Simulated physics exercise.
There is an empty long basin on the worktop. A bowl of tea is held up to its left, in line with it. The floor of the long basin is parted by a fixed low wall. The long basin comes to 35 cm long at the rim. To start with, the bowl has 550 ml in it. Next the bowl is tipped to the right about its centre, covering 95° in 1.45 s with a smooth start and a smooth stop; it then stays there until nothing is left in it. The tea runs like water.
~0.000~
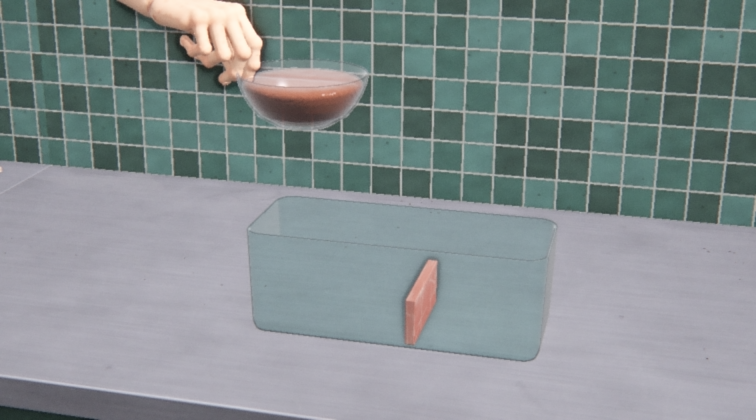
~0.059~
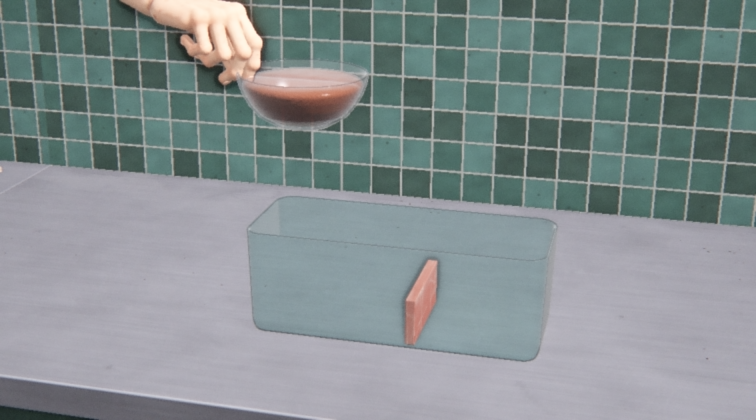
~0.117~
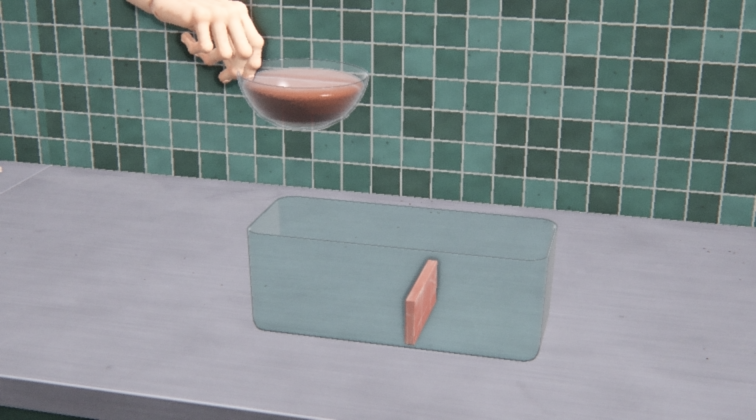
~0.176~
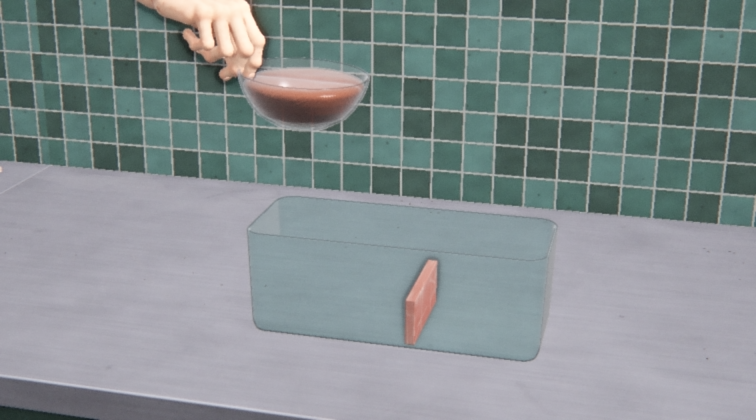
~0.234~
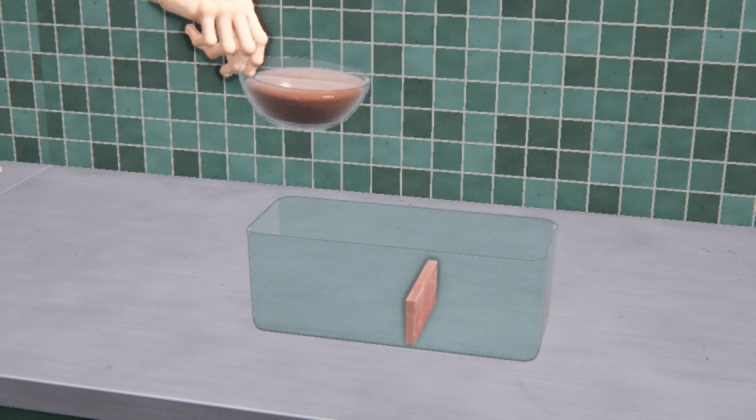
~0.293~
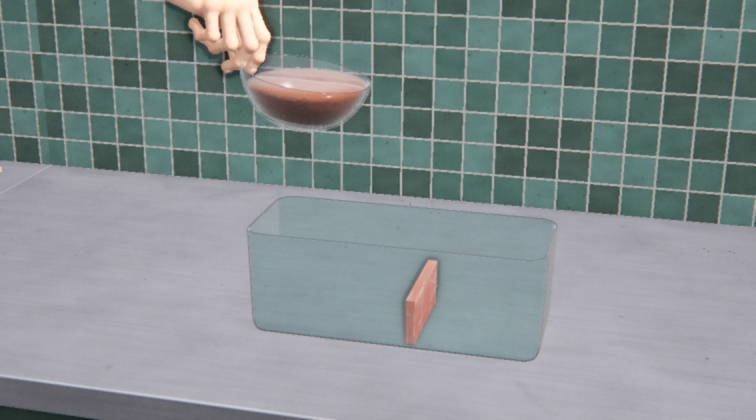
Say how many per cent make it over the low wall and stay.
About 50 per cent makes it over and stays.
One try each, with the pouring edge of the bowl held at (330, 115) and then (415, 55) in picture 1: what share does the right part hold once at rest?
The first try gives around 0 percent, the second around 95 percent.
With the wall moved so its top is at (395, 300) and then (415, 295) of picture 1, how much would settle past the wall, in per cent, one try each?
First try about 80 %, second try about 65 %.
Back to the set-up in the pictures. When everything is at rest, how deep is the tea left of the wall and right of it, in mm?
Depths at rest: Left around 10 mm, right around 16 mm.
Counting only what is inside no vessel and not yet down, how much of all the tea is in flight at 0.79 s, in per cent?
Roughly 34 percent.
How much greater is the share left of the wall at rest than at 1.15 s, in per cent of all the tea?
Difference: Approx. 7 %.
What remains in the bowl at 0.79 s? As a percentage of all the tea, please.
Near 40 in a hundred.
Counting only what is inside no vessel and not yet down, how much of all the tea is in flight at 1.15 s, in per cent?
Something like 6 per cent is in the air then.
Then, 0.79 s in, the tilt is 54° and 41 per cent is still to pour, 11 is left of the wall and 14 right of it.
Then, 1.15 s in, the tilt is 86° and 2 per cent is still to pour, 41 is left of the wall and 50 right of it.
Then, 1.54 s in, the tilt is 95° and 0 per cent is still to pour, 48 is left of the wall and 51 right of it.
Then, 1.95 s in, the tilt is 95° and 0 per cent is still to pour, 48 is left of the wall and 51 right of it.
Finally, 48 per cent lies left of the wall, 50 right of it and 1 outside.
